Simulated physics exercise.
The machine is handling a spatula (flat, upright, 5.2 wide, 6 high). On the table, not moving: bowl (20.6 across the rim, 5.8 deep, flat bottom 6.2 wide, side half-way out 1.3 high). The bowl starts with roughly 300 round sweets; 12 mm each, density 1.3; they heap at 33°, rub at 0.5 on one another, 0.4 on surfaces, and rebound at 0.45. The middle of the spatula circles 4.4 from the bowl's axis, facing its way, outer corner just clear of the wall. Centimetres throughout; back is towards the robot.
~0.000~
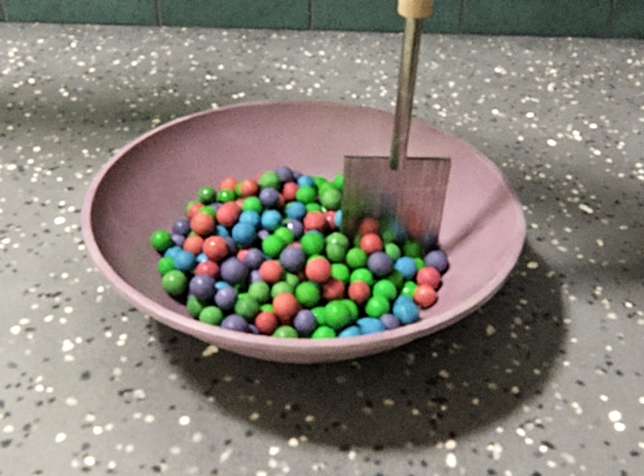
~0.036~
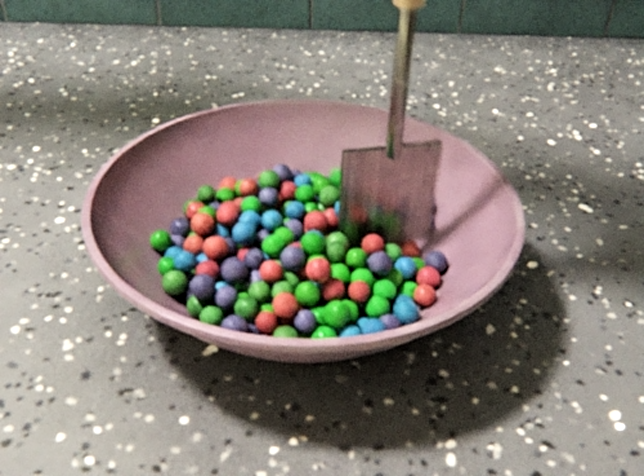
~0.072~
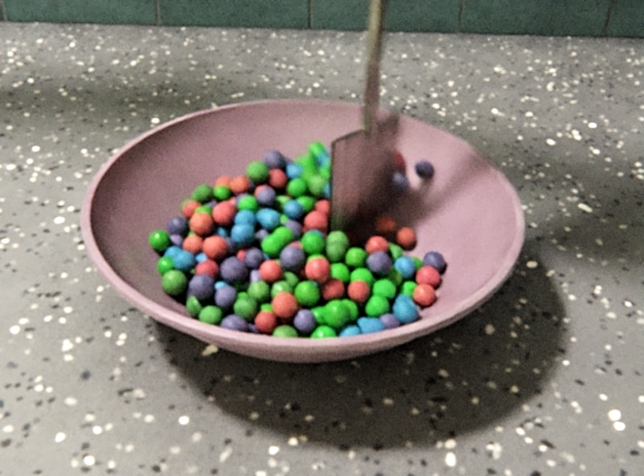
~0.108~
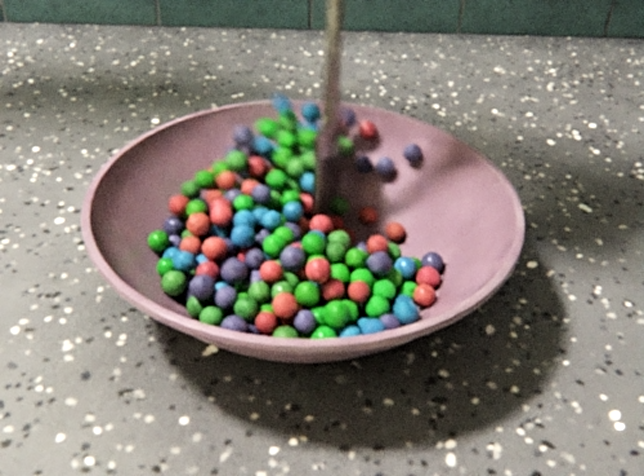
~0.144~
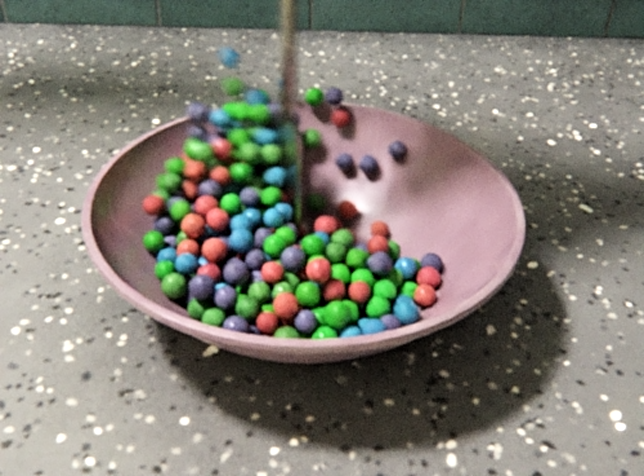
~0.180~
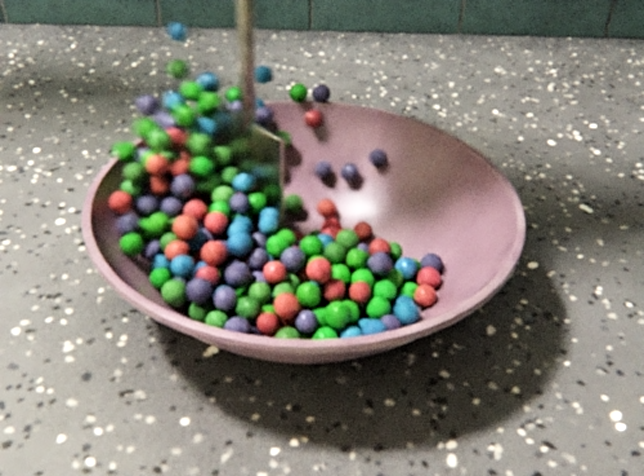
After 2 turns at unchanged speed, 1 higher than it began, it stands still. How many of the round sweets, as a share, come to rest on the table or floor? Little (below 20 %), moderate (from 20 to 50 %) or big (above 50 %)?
On the table or floor the share is moderate, from 20 to 50 %.
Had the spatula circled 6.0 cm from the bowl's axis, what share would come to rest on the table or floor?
Then about 5 per cent.
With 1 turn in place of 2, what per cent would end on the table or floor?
It would be near 25 per cent.
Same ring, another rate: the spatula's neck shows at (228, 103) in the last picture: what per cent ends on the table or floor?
About 40 per cent.
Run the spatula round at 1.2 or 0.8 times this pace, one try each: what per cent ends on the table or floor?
Some 45 and 25 per cent.
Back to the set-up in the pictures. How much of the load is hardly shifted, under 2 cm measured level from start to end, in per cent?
Roughly 5 per cent.
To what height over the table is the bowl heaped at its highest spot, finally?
About 5.0 cm.
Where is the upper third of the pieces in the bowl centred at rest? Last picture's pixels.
Around (327, 233).
After 0.46 s, 1° round, highest piece 10 above the table; 217 in the bowl, 57 on the table or floor, 23 in flight or on the tool.
After 0.73 s, 229° round, highest piece 8 above the table; 198 in the bowl, 95 on the table or floor, 4 in flight or on the tool.
After 1.07 s, 0° round, highest piece 5 above the table; 197 in the bowl, 100 on the table or floor.
After 1.77 s, 0° round, highest piece 5 above the table; 197 in the bowl, 100 on the table or floor.
At rest, 197 in the bowl, 100 on the table or floor. That is 34 % on the table or floor.
